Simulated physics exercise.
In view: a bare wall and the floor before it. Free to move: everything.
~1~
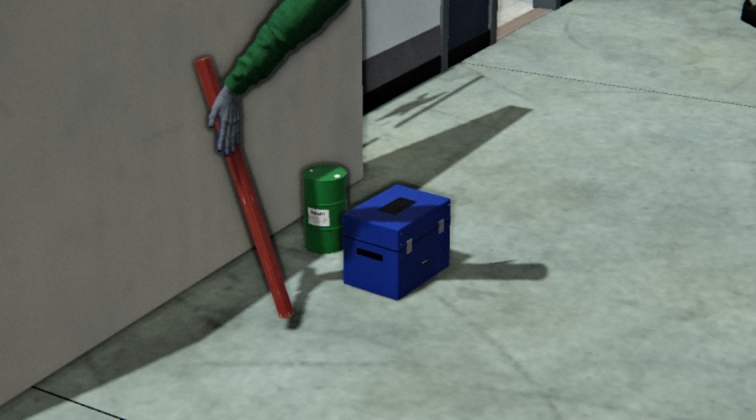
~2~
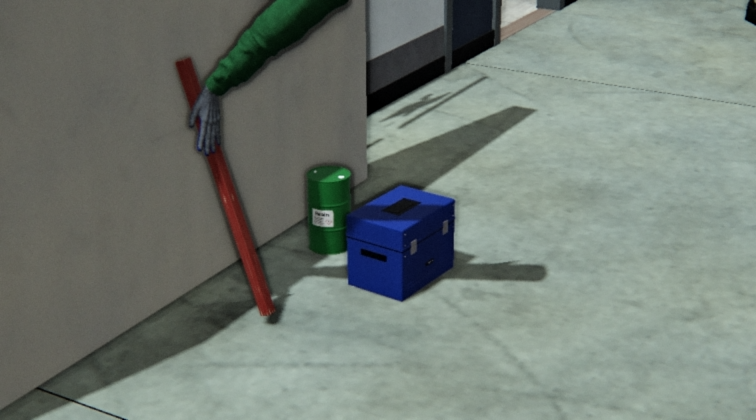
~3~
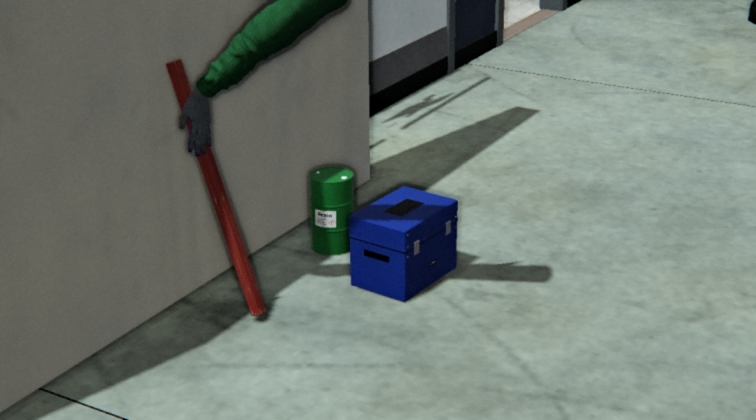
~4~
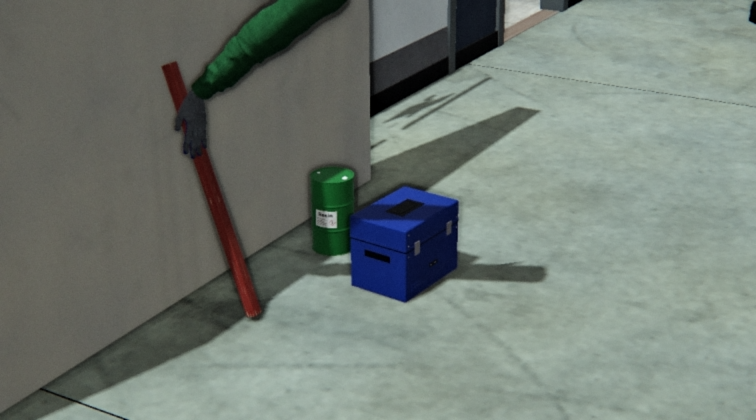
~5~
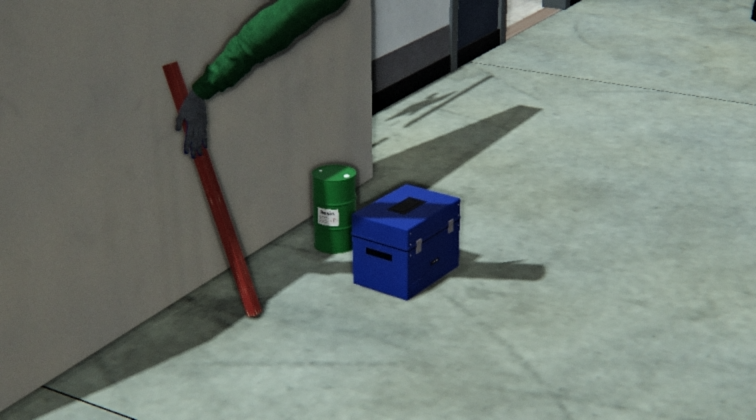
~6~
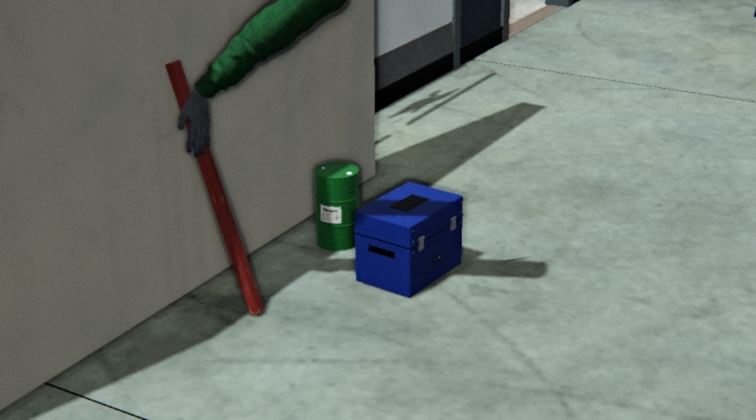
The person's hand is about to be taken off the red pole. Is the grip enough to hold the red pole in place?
Stays where placed.
Then, 0.40 s after the last picture, nothing has stirred.
Then, 0.90 s after the last picture, red pole resting near (216, 191).
At rest, all 3 in place. Seen from the same camera at the end, red pole near (216, 191). The pole stays up.
